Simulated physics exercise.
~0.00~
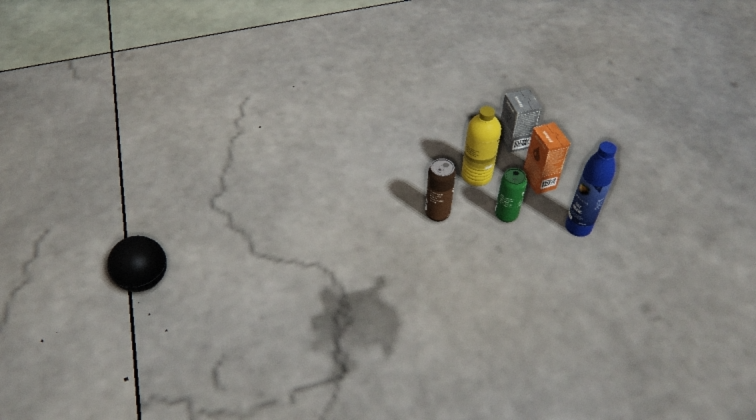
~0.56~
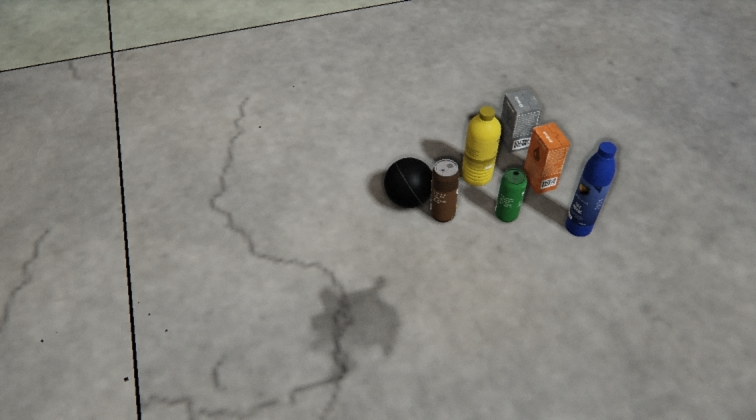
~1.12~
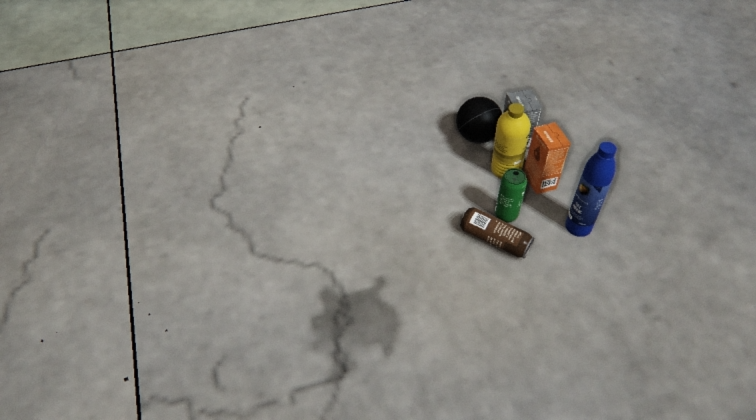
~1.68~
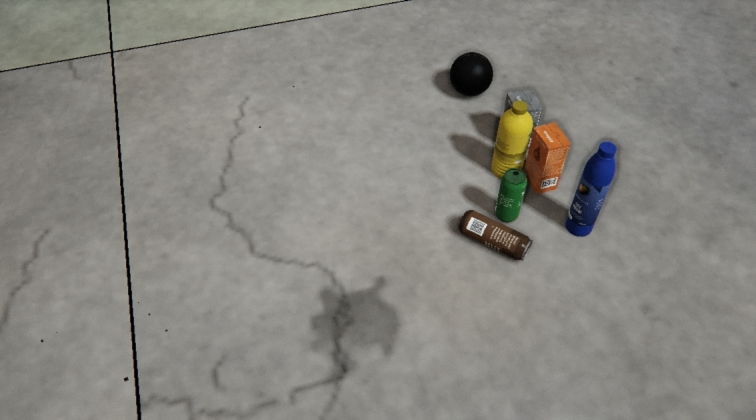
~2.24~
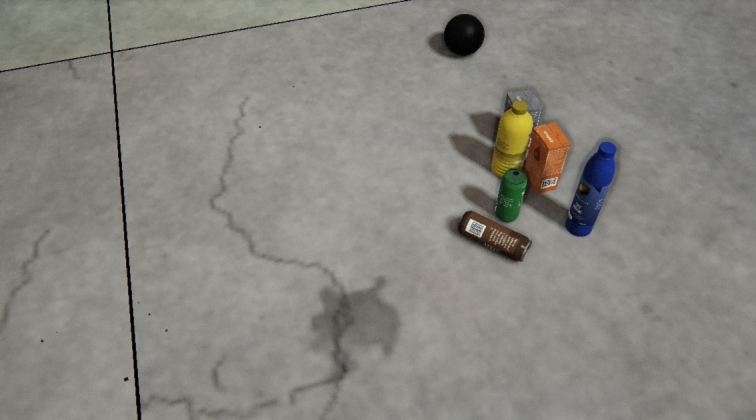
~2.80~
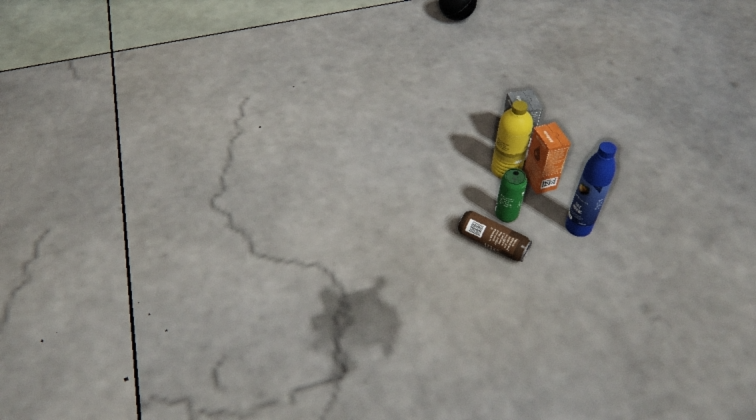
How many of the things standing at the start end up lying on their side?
Just one ends up on its side, the brown can, while the others stay upright.
